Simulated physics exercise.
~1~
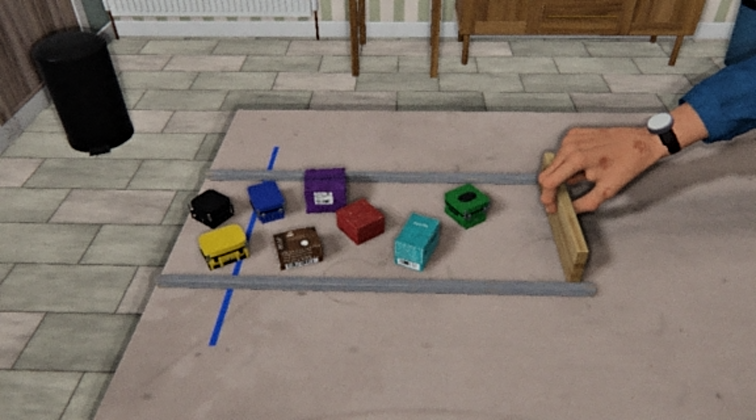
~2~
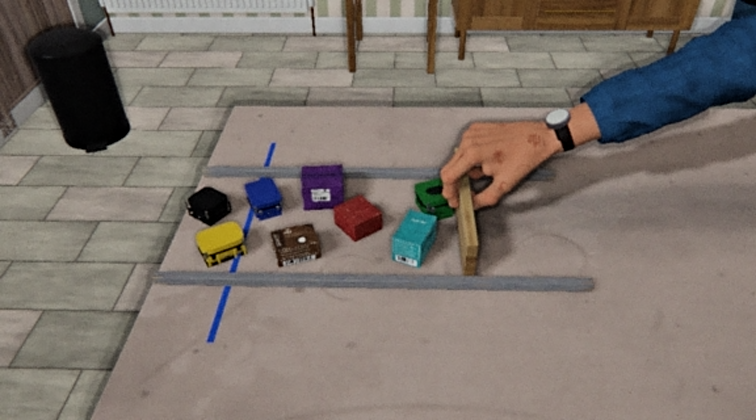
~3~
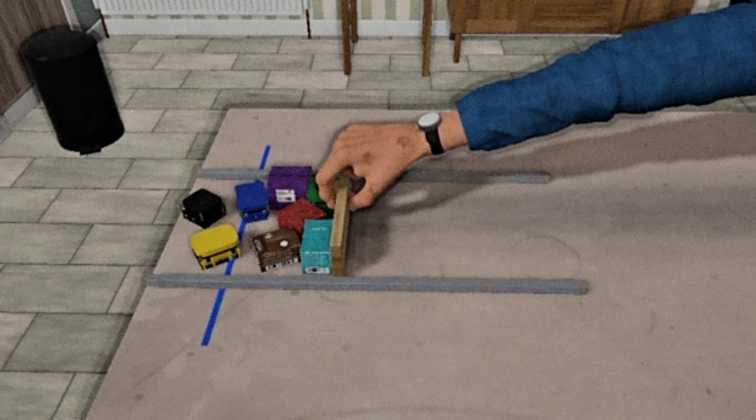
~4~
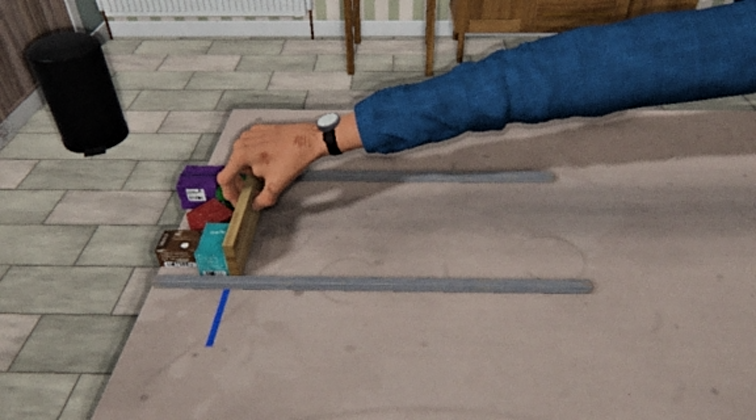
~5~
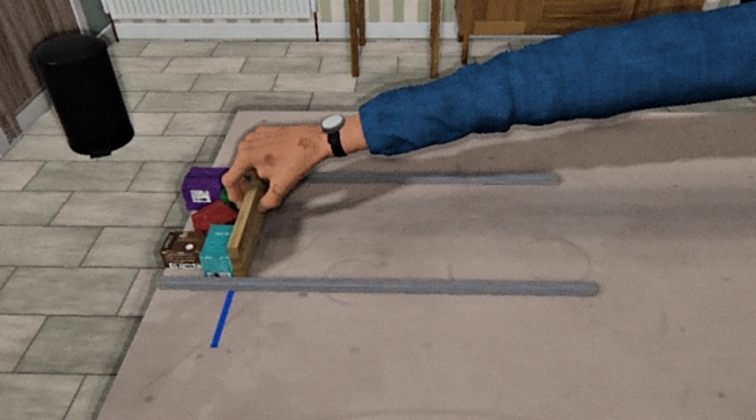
A hand pushes an upright wooden board leftward along a channel on a table, sweeping small colourful cases and boxes toward the table's end until it stops near the blue tape, with the blue, yellow and black cases gone over the edge and the others bunched against the board.
